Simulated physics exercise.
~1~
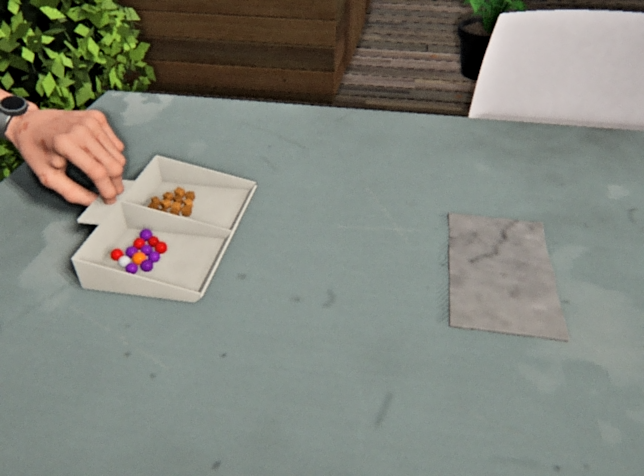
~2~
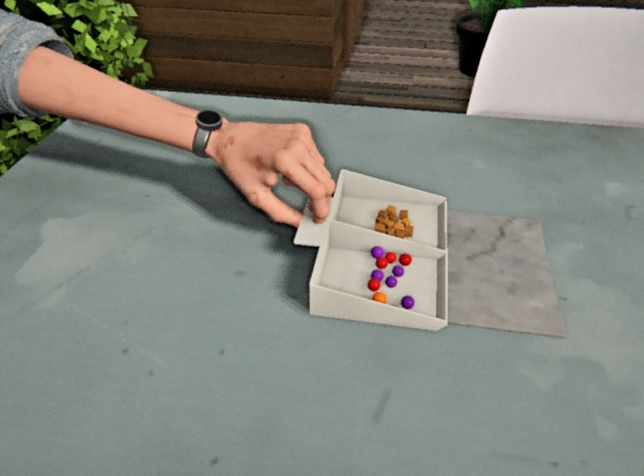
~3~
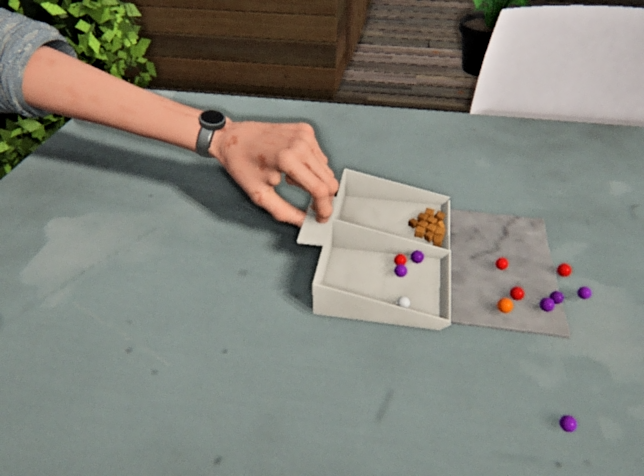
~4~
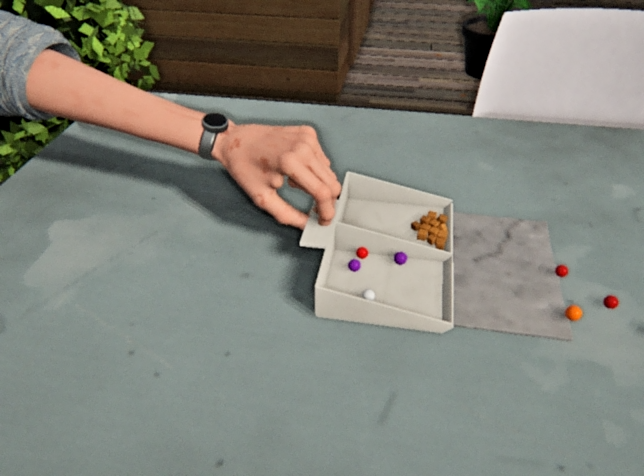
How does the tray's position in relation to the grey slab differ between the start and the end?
At the start the tray sits over at the left of the table, with a wide gap between it and the slab. At the end it is farther right, right up against the slab's left edge.
At first, a hand wearing a dark watch rests behind a pale divided tray at the left of a table, with a grey marbled slab lying to the right. The hand pushes the tray rightward, carrying colourful balls in the nearer section and brown lumps in the farther one. The tray stops against the slab, and many of the balls spill out over the front rim, rolling across the slab and table. The brown lumps slide forward but stay bunched inside the rim. At the end, a few balls remain in the tray while others are still rolling away to the right.
